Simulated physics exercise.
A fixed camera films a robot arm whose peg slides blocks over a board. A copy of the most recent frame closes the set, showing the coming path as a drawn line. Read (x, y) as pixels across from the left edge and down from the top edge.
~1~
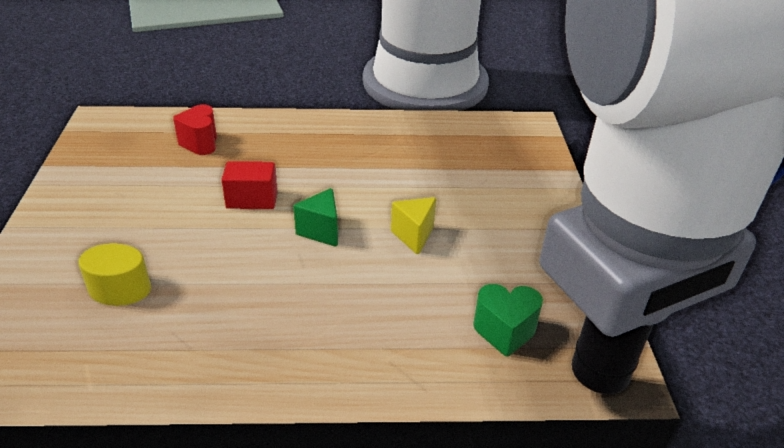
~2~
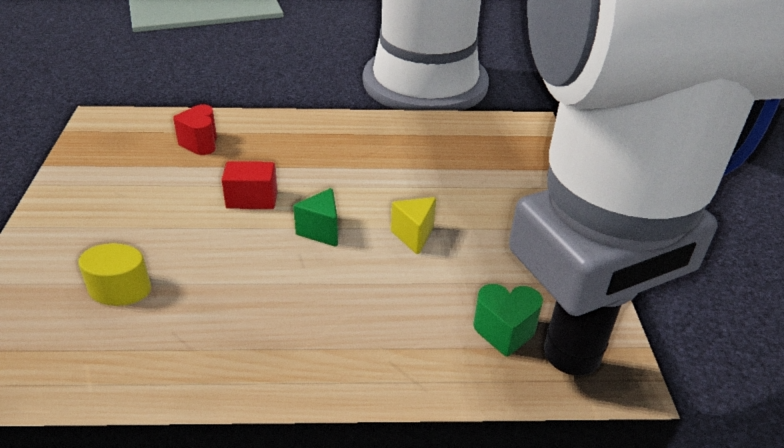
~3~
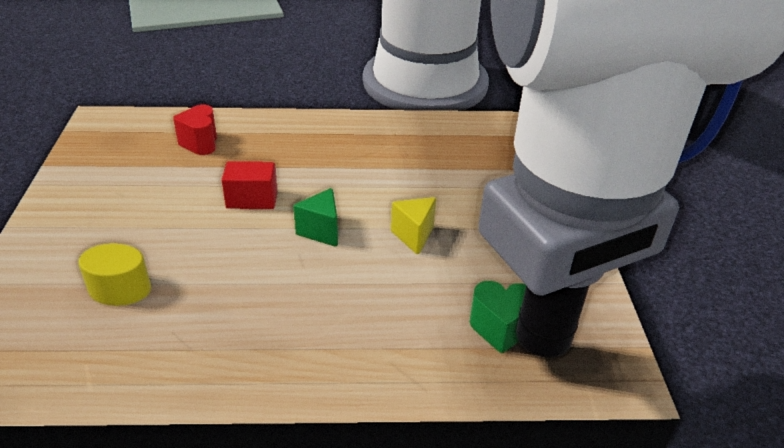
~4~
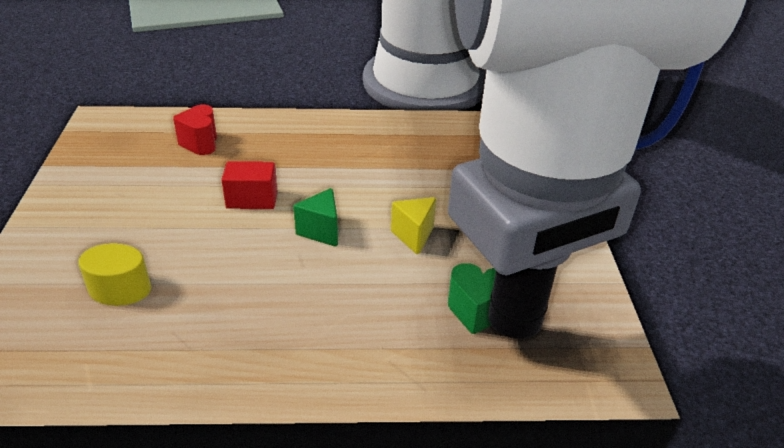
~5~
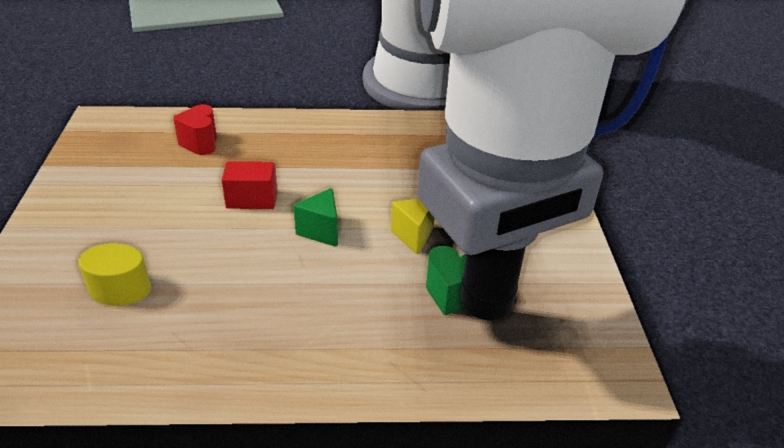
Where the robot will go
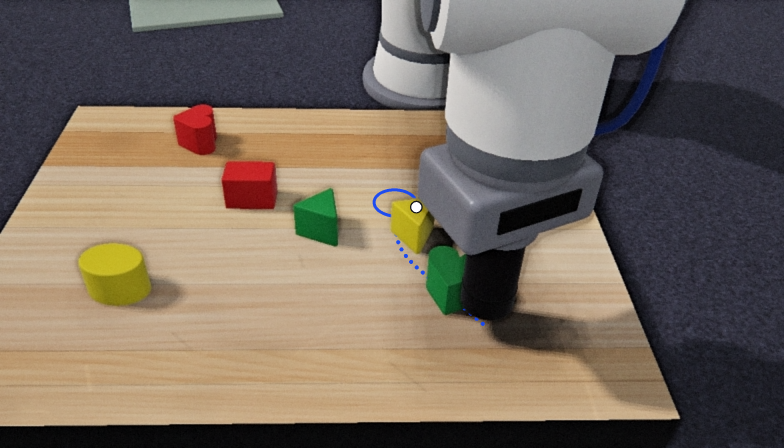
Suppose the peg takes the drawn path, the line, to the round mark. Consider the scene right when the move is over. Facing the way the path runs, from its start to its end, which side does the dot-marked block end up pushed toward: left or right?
Seen from start to end, it moves right.
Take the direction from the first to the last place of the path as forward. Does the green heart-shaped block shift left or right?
It will end up to the left.
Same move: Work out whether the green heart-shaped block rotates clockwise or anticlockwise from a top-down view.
Looking down, my answer is that the green heart-shaped block rotates anticlockwise.
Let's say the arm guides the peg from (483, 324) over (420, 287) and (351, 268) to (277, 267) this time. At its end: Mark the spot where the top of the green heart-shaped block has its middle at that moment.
The middle of the upper face of the green heart-shaped block will lie at about (380, 212) in the picture.
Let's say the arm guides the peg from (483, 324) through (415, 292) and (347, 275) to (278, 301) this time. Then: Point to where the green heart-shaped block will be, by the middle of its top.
It is at (385, 216).
The line goes from (483, 324) via (434, 282) and (398, 243), ending at (395, 203); the dot is on the yellow triangular piece.
On the path given first. One third of the way, peg (436, 261); yellow triangular piece (413, 201); green heart-shaped block (408, 227).
Two thirds of the way, peg (399, 221); yellow triangular piece (399, 178), turned 110° clockwise; green heart-shaped block (368, 193), turned 20° anticlockwise.
At the end, peg (396, 182); green triangular piece unmoved; yellow triangular piece (404, 155), turned 85° clockwise; green heart-shaped block (355, 178), turned 60° anticlockwise.
